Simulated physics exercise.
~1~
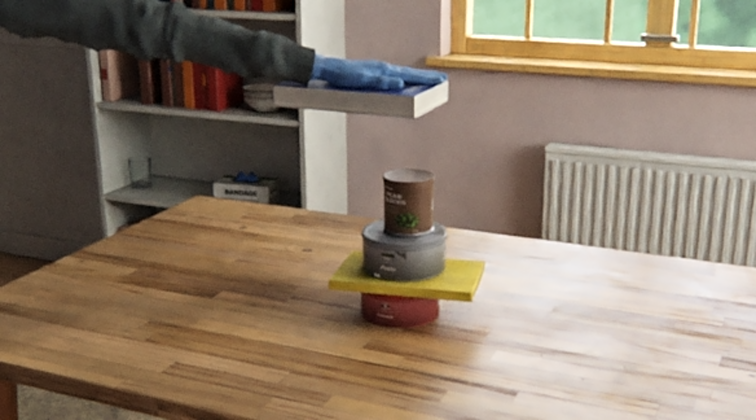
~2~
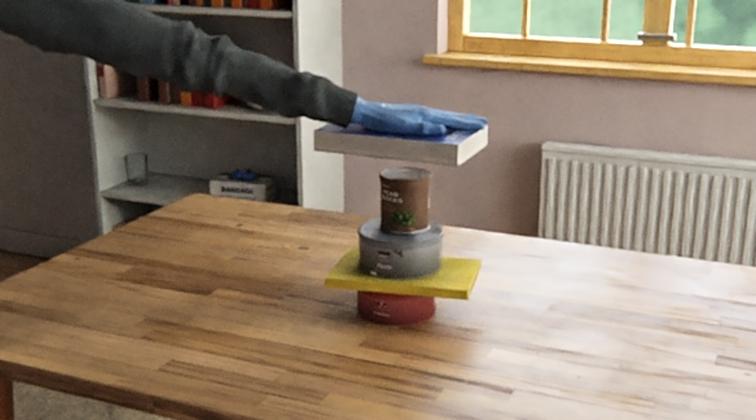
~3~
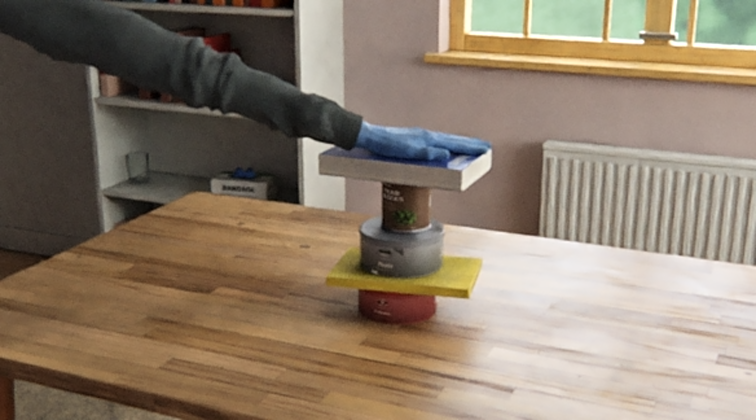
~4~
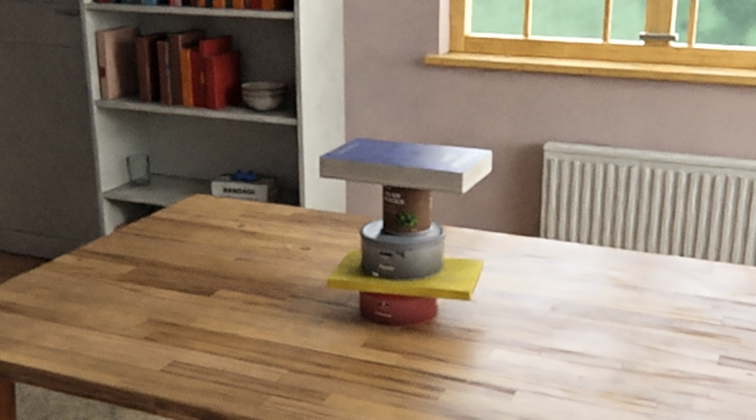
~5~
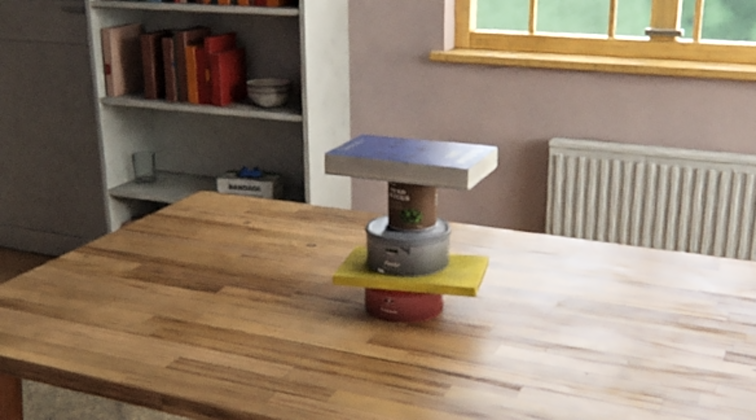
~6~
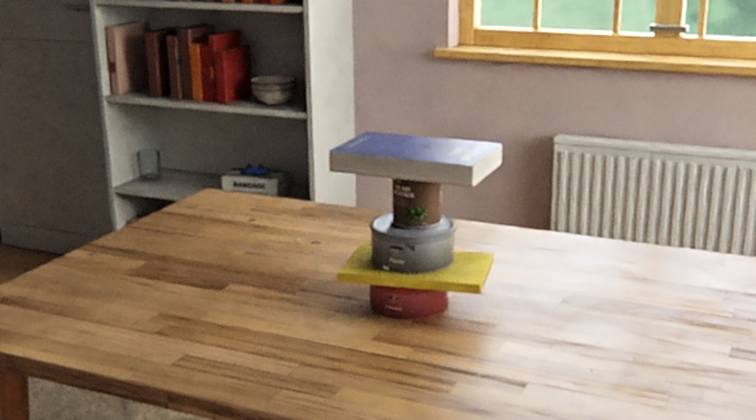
A gloved hand lowers a blue book onto a brown tin atop a stack, which stays standing.
